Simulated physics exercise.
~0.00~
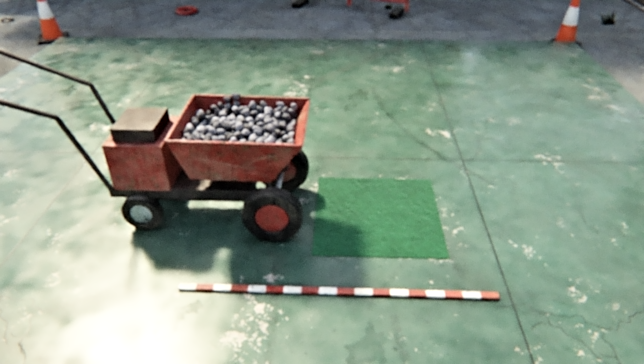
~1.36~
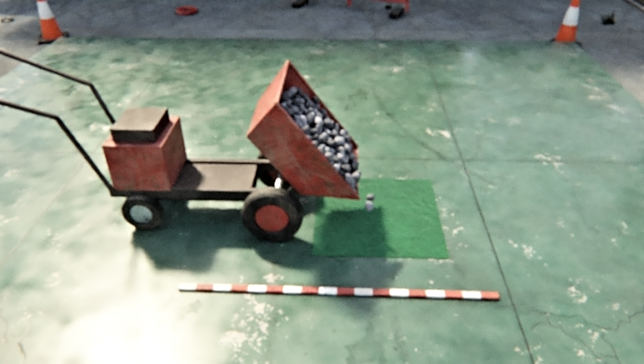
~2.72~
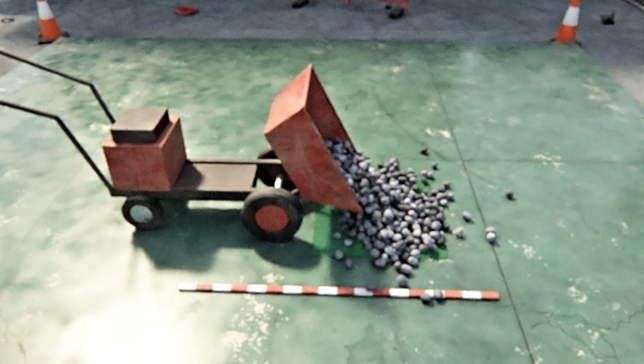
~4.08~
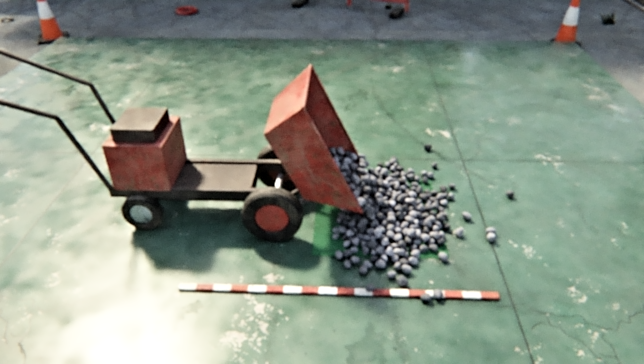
A red tray full of grey rounded stones on a wheeled barrow tips steeply to the right, and the stones pour onto a green sheet, spreading into a heap with a few scattered beyond it, while the tray stays tilted with some stones still at its lower end.
